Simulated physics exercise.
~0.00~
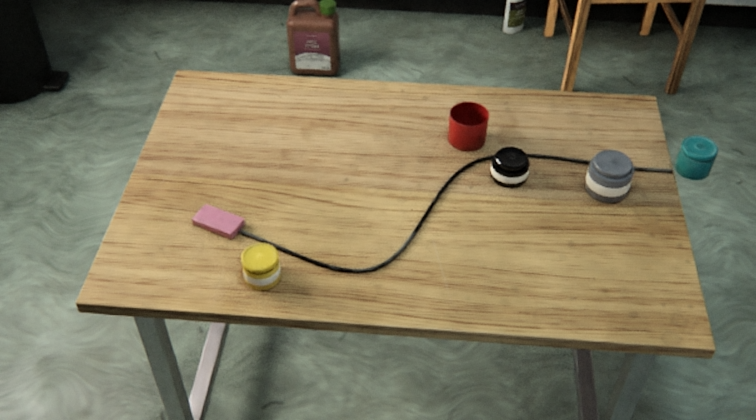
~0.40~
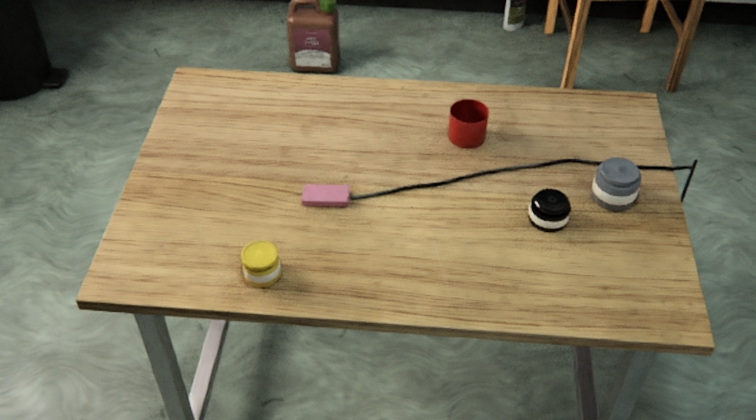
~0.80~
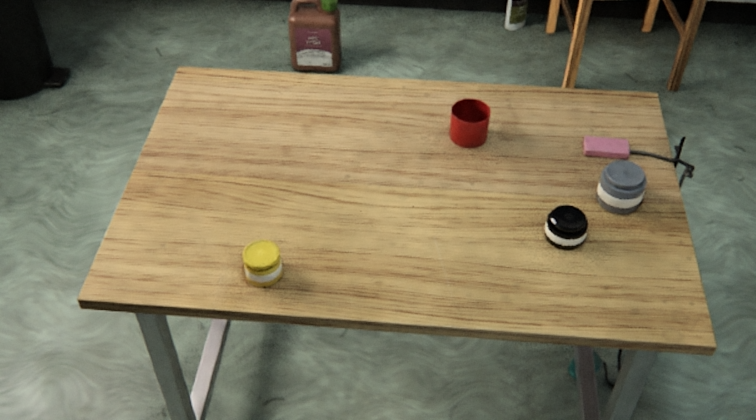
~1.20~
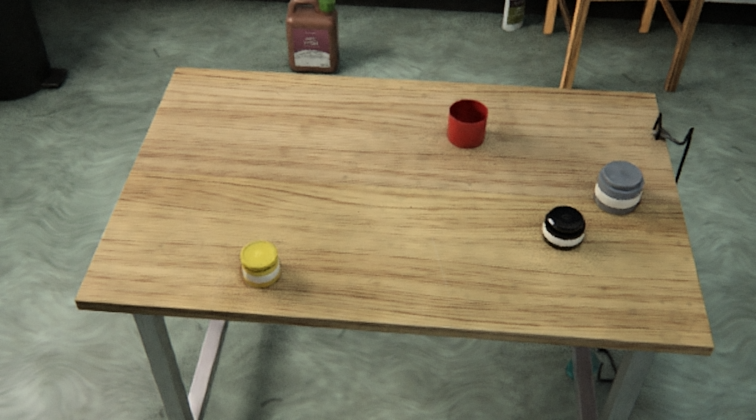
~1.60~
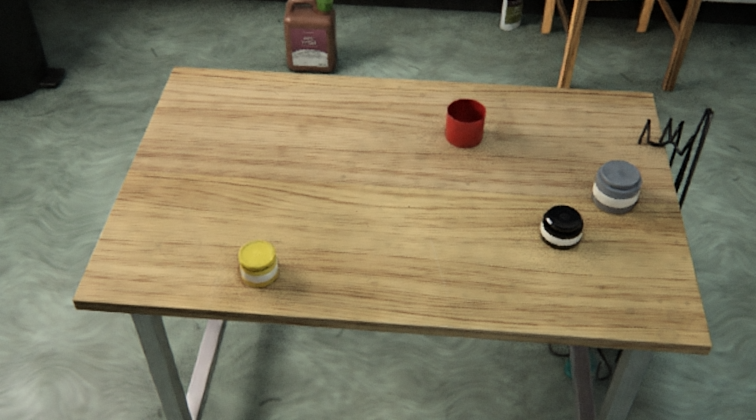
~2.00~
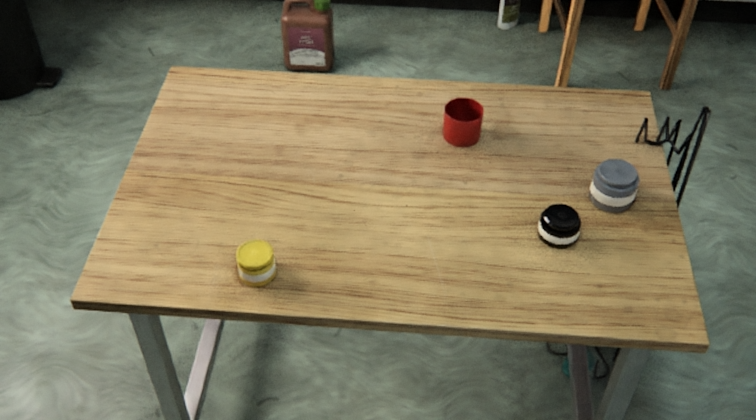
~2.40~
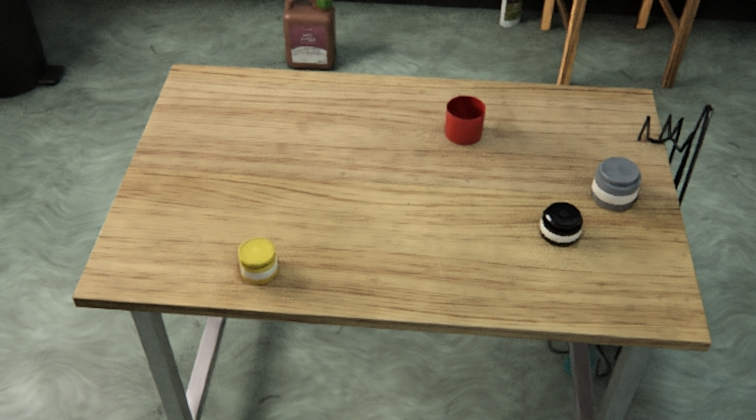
On a wooden side table, a teal speaker dropped off the right edge and its black cable dragged a pink phone across the top and over too, nudging the black and grey jars, while the red cup and yellow canister stayed put.
